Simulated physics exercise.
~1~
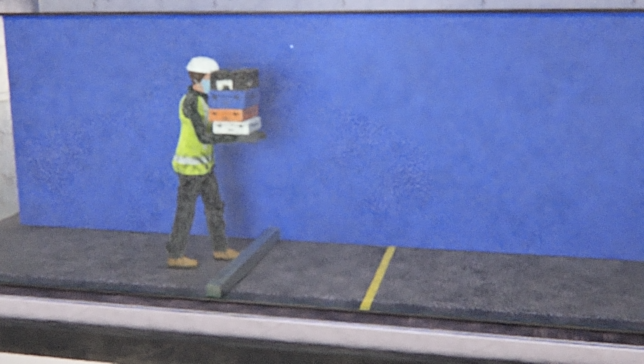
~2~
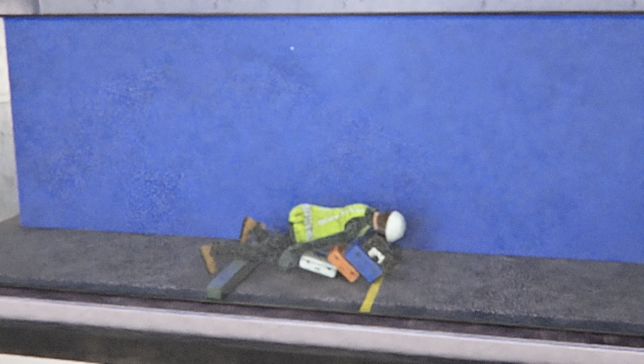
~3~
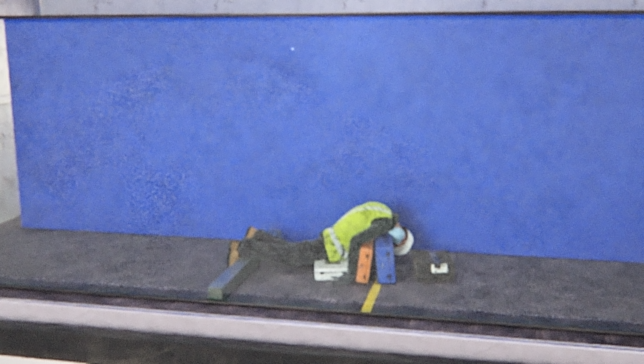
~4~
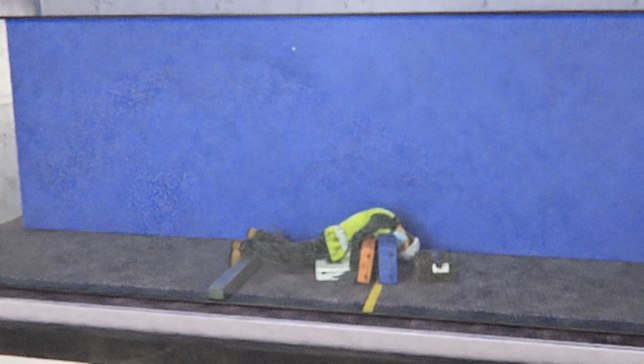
On a grey platform before a blue wall, a helmeted porter carrying stacked cases pitches right, ending slumped over the yellow line.
